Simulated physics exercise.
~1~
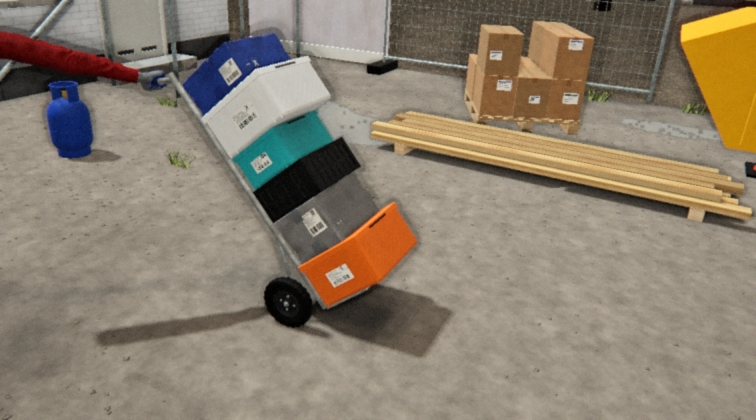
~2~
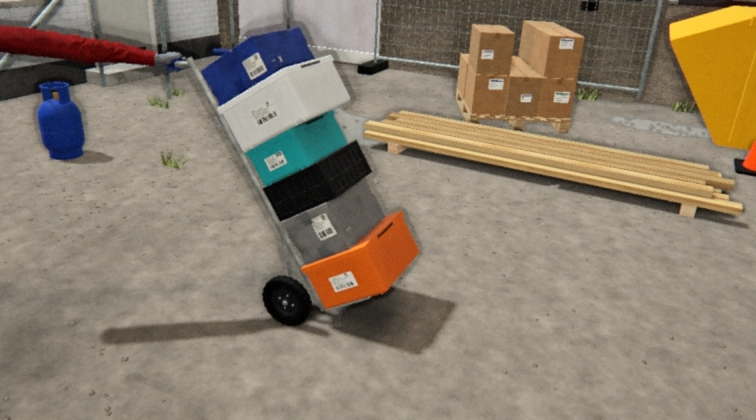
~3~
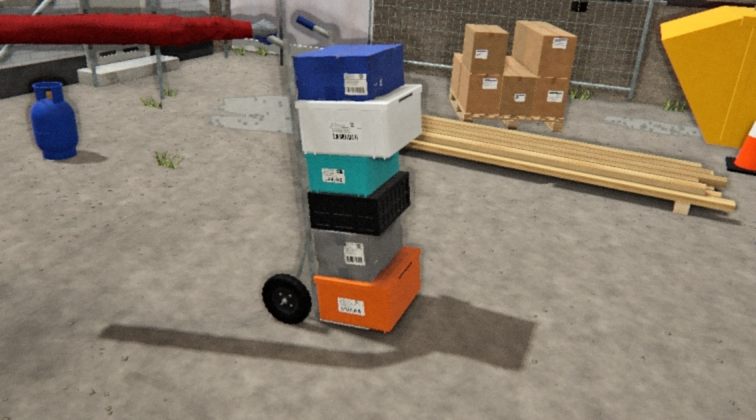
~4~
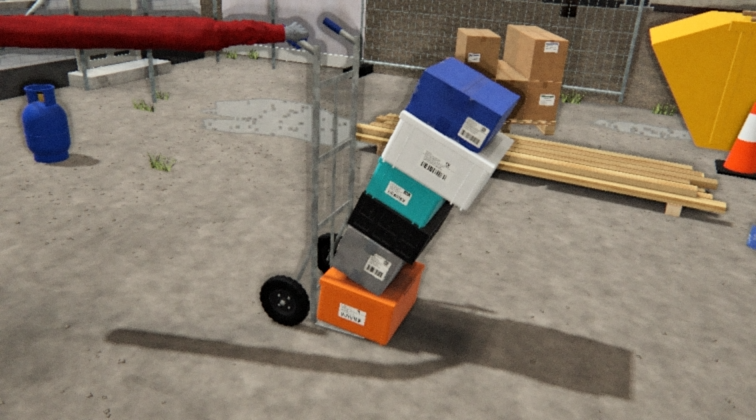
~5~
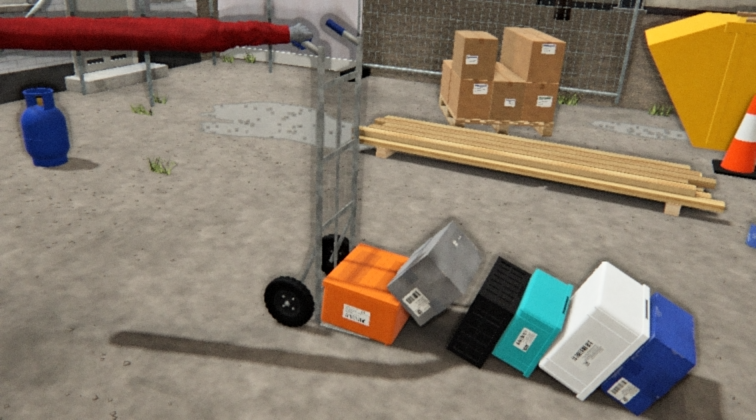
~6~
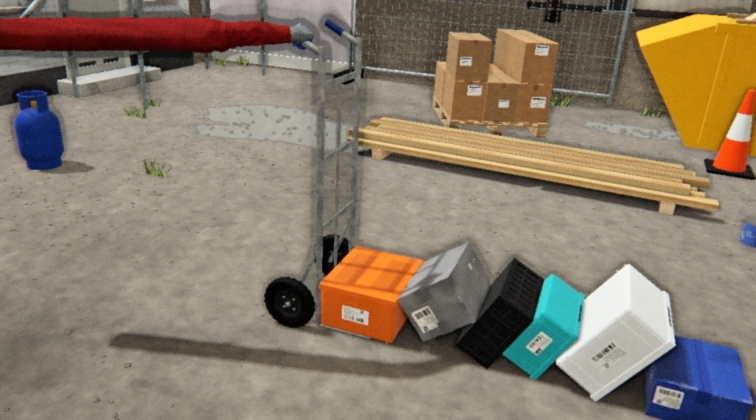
A red-sleeved arm reaches in from the left, its grey hand holding a tilted sack truck on bare ground in a fenced yard, seen from slightly above. Six boxes are stacked on it, blue at the top, then white, turquoise, black, grey and orange. A blue gas cylinder stands at left, with timber and cardboard boxes behind. The arm swings the truck upright, and the untied stack leans away to the right. The upper five boxes topple and spill across the ground in a row, blue farthest right, while the orange one stays at the foot of the upright truck.
